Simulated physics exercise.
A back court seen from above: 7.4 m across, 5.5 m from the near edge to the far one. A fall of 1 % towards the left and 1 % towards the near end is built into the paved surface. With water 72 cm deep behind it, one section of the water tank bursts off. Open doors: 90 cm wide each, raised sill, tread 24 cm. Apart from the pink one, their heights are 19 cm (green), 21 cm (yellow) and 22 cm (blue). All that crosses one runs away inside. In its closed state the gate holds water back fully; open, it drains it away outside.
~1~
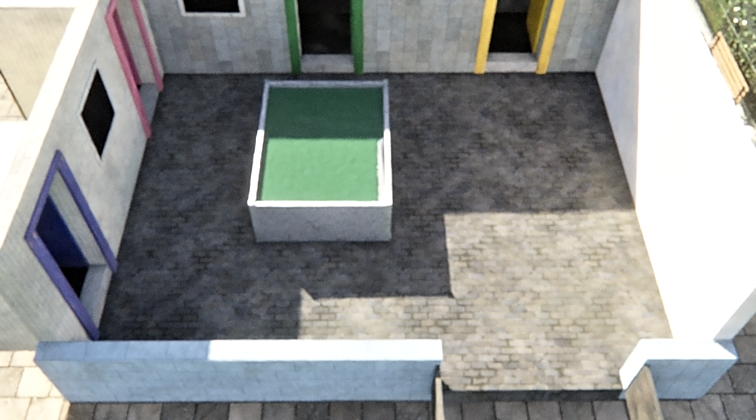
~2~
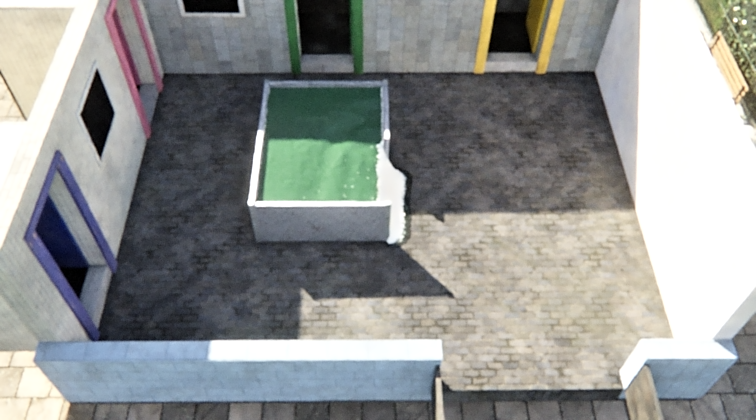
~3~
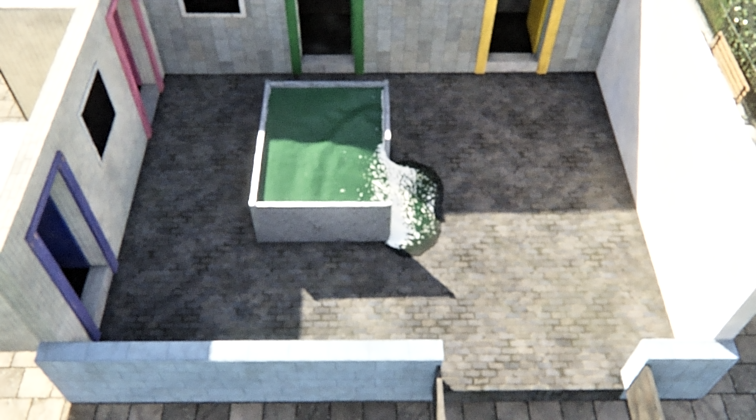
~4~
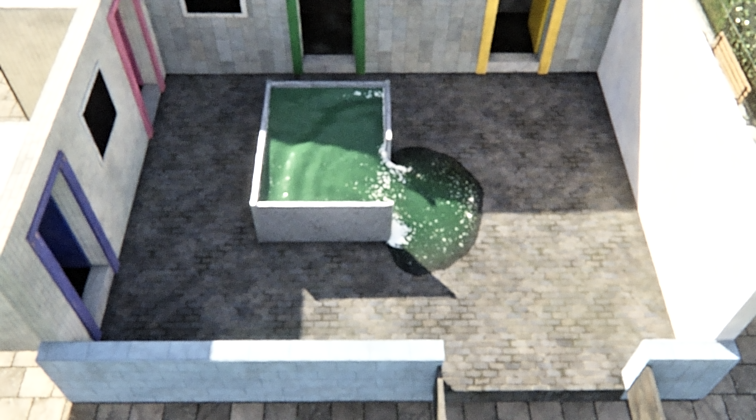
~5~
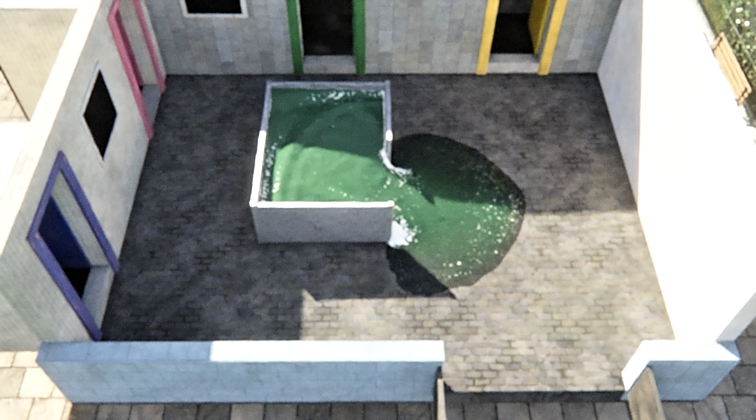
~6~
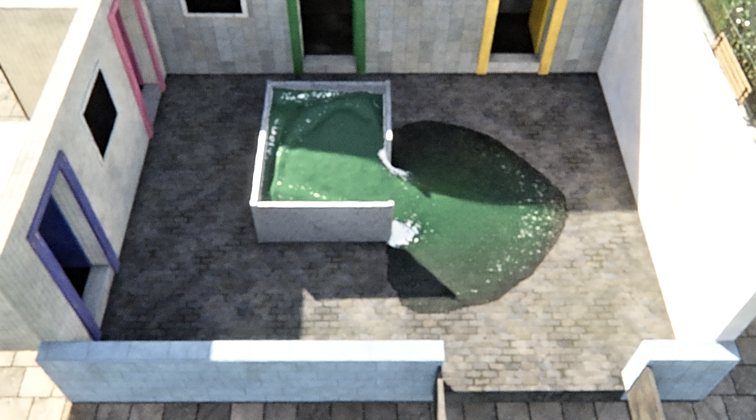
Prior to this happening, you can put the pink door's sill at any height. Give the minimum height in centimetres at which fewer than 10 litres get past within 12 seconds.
8.5 cm.
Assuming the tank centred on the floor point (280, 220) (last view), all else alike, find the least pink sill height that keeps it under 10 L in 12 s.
About 7.5 cm.
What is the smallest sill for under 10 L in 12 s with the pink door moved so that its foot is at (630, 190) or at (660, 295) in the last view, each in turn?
You'd want about 23 cm there first, then about 22 cm.
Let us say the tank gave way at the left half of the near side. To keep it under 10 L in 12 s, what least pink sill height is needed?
Then it needs around 13.0 cm.
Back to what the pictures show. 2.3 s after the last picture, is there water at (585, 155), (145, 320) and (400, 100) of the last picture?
Status: Submerged / clear / clear.
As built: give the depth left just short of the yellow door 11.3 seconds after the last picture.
2.0 cm.
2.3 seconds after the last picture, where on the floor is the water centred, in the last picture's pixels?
Roughly (459, 198).
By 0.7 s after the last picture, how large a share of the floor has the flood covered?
The wet part is about 35 per cent.
Then, 0.7 s after the last picture water covers 35 % of the floor, deepest (36 cm) near (404, 220); it has not reached the pink door.
Then, 2.3 s after the last picture water covers 45 % of the floor, deepest (30 cm) near (686, 371); it has not reached the pink door.
Then, 11.3 s after the last picture water covers 90 % of the floor, deepest (10 cm) near (89, 375); 8 cm at the pink door, 0 litres in over its 20 cm sill.
At the pink door as built, the water peaked near 11 cm, 8.9 s after the last picture.
Run again over the same 12 s with other heights there, 24 litres in over 7 cm, 2 litres over 10 cm. The limit of 10 litres is kept from about 8.5 cm up.
